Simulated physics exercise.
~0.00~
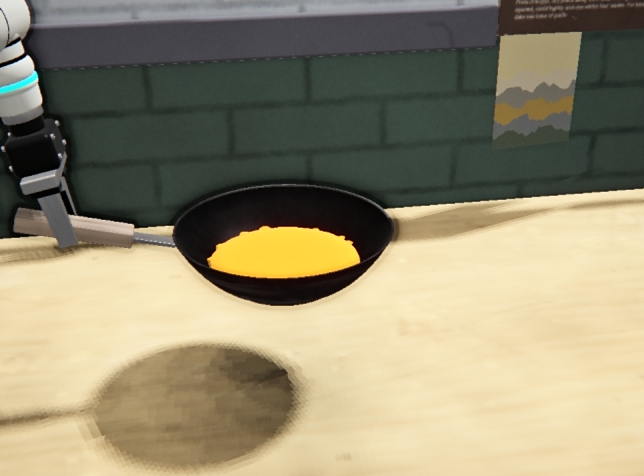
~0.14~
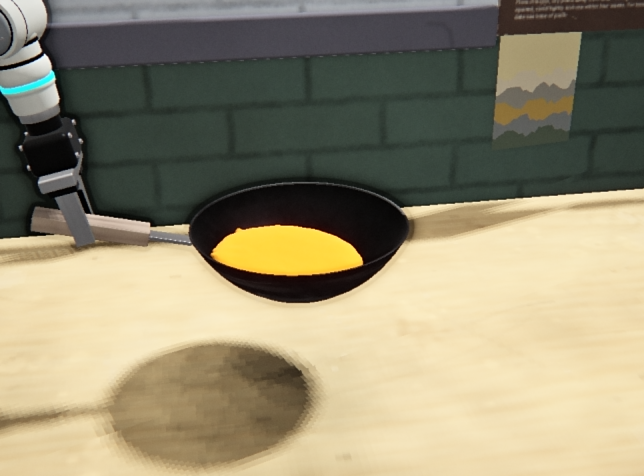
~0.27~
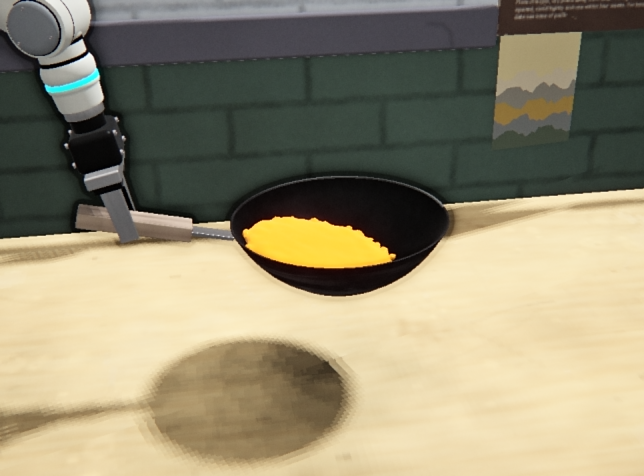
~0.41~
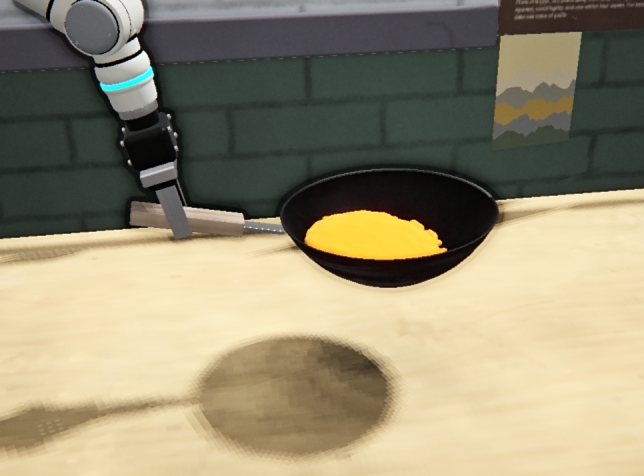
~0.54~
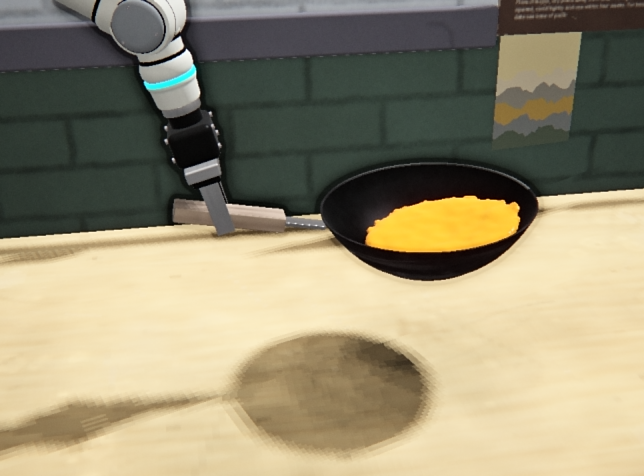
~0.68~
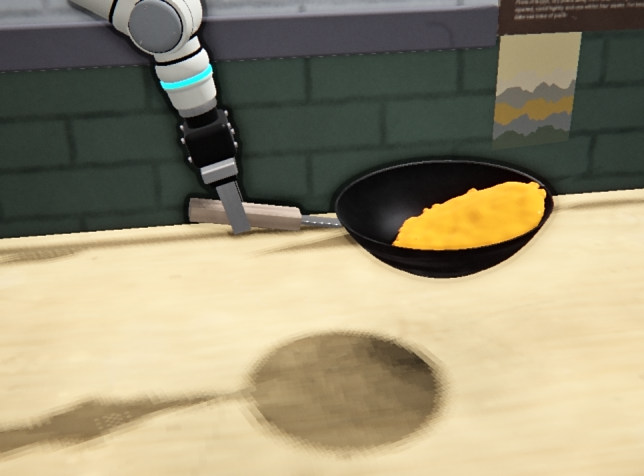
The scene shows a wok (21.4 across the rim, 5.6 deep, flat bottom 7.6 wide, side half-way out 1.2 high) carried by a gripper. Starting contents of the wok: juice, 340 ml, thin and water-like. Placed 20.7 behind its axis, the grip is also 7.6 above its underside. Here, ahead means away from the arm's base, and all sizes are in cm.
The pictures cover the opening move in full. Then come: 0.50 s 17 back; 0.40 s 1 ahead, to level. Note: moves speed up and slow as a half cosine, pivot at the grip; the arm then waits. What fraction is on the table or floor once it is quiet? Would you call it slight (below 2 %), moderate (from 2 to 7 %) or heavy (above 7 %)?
I would call it heavy.
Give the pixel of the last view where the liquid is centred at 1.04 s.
I'd point to around (287, 250).
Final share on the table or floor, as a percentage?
25 percent, roughly.
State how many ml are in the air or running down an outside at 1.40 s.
About 20 ml.
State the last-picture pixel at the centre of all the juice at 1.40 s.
Centre pixel approx. (259, 269).
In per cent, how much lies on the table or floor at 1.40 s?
Roughly 16 %.
After 1.04 s, tilted 4° backward, liquid up to 18 above the table; 345 ml in the wok.
After 1.40 s, tilted 2° backward, liquid up to 15 above the table; 265 ml in the wok, 55 ml on the table or floor, 20 ml in the air or running down outside.
After 1.78 s, level, liquid up to 14 above the table; 260 ml in the wok, 80 ml on the table or floor.
After 2.58 s, level, liquid up to 17 above the table; 260 ml in the wok, 80 ml on the table or floor.
At rest, 260 ml in the wok, 80 ml on the table or floor. That is 24 % on the table or floor.
